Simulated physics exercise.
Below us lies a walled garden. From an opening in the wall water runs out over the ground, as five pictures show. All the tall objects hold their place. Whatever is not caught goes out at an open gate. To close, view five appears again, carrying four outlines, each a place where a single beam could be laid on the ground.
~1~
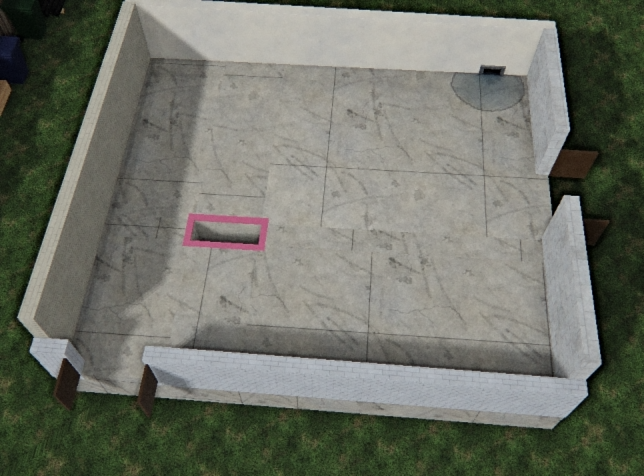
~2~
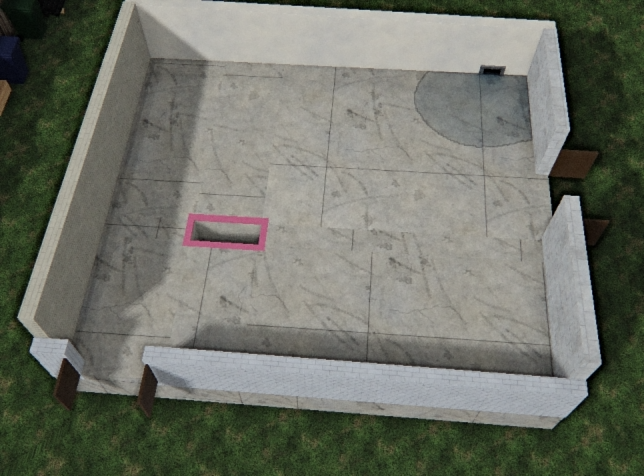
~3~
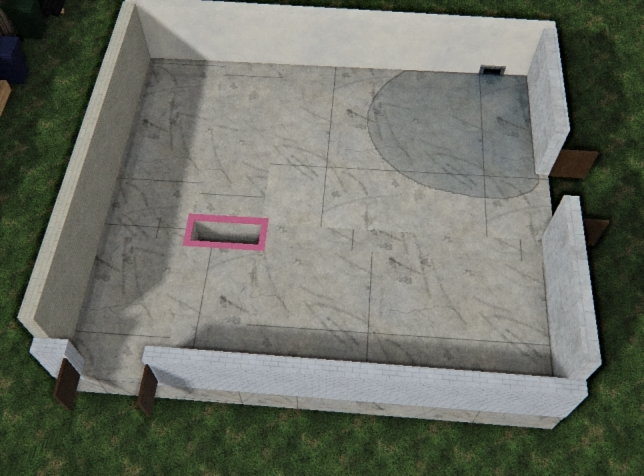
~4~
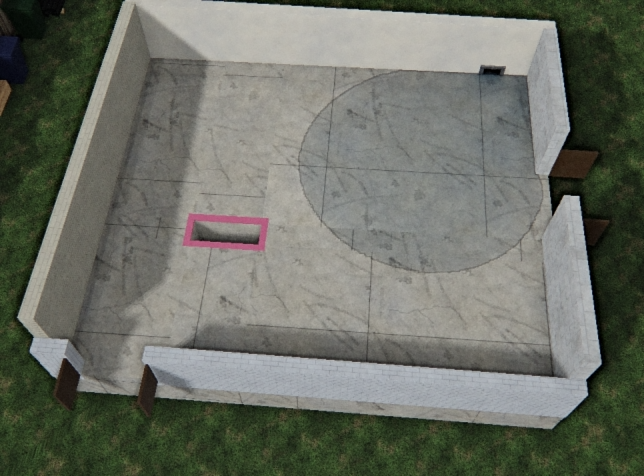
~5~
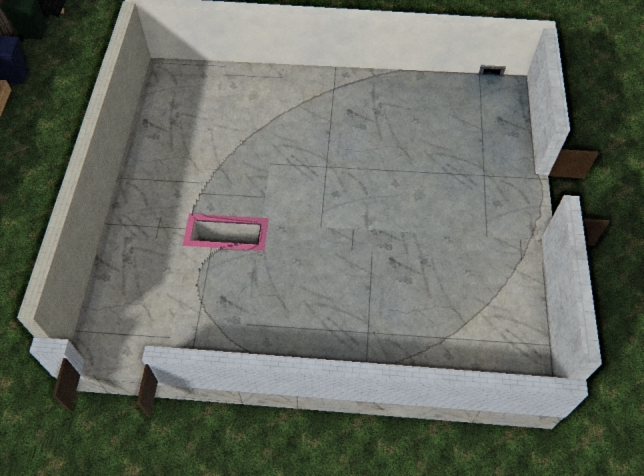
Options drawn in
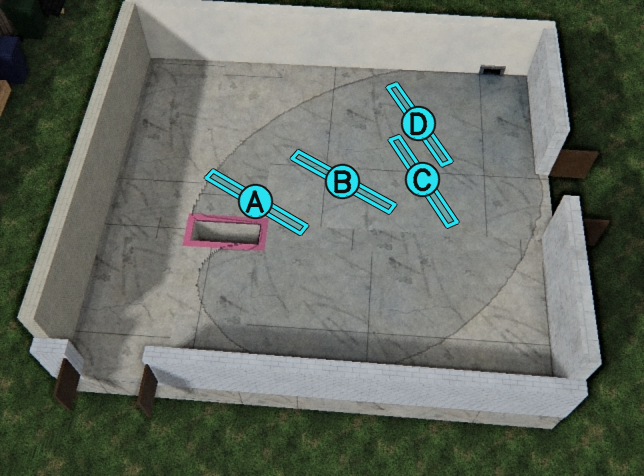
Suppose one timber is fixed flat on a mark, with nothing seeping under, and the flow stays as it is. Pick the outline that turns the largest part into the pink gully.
The answer is spot C.
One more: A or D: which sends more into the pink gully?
The answer is D.
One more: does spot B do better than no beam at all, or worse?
Spot B is worse.
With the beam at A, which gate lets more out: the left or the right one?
More leaves on the left.
In cyan, A from (209, 174) to (303, 229); B from (295, 155) to (391, 208); C from (394, 138) to (452, 224); D from (392, 85) to (446, 163).
With A, next to none of the stream goes into the pink gully, about 99 % out by the gates.
With B, about 2 % of the stream goes into the pink gully, about 97 % out by the gates.
With C, about 14 % of the stream goes into the pink gully, about 85 % out by the gates.
With D, about 4 % of the stream goes into the pink gully, about 96 % out by the gates.
